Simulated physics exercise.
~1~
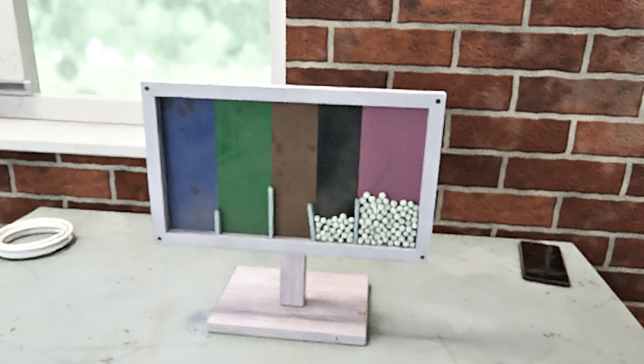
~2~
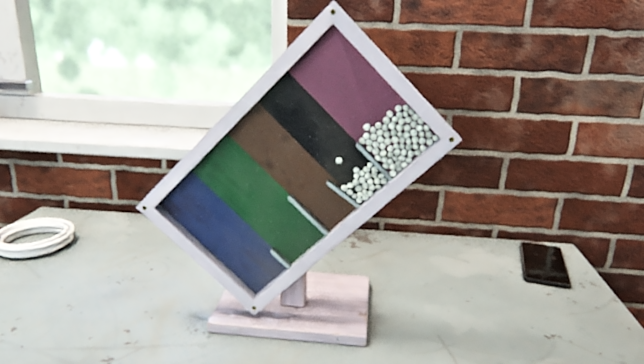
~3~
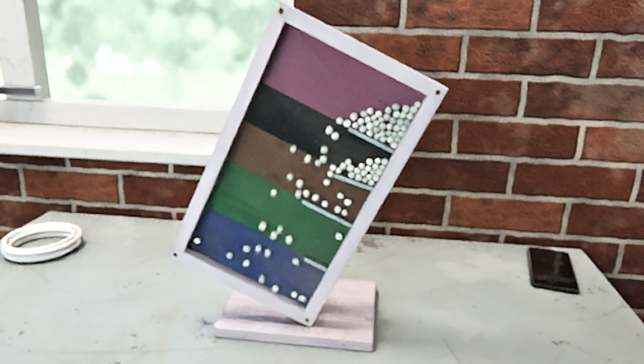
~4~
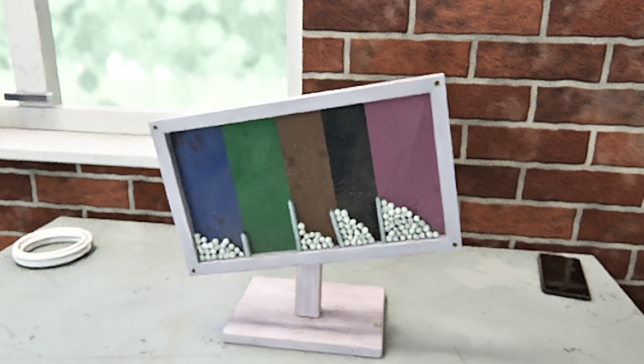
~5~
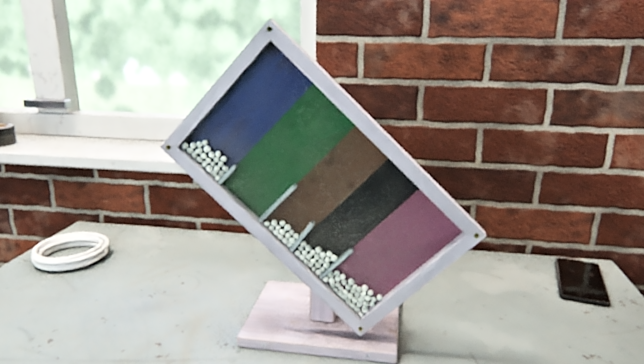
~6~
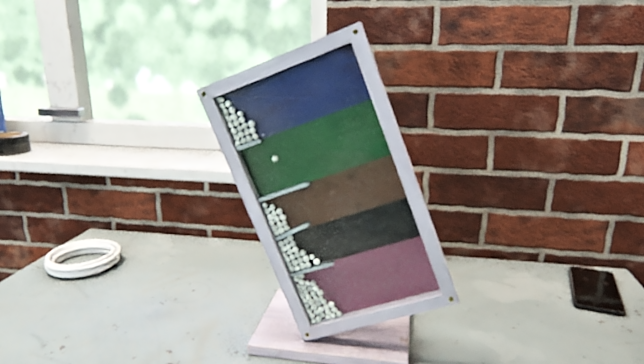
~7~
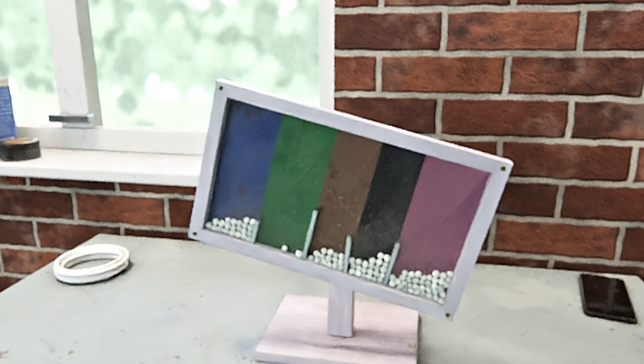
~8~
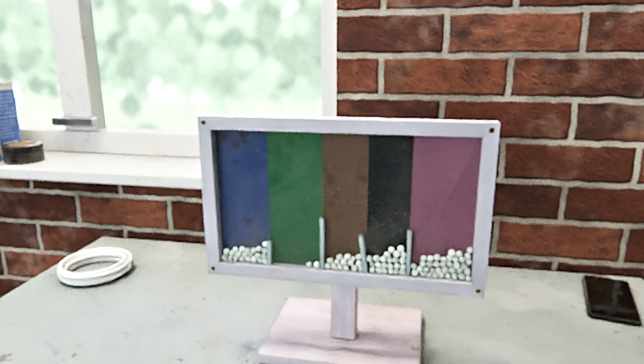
A clear box of white balls tilts anticlockwise, swings clockwise, then settles level, balls redistributed.
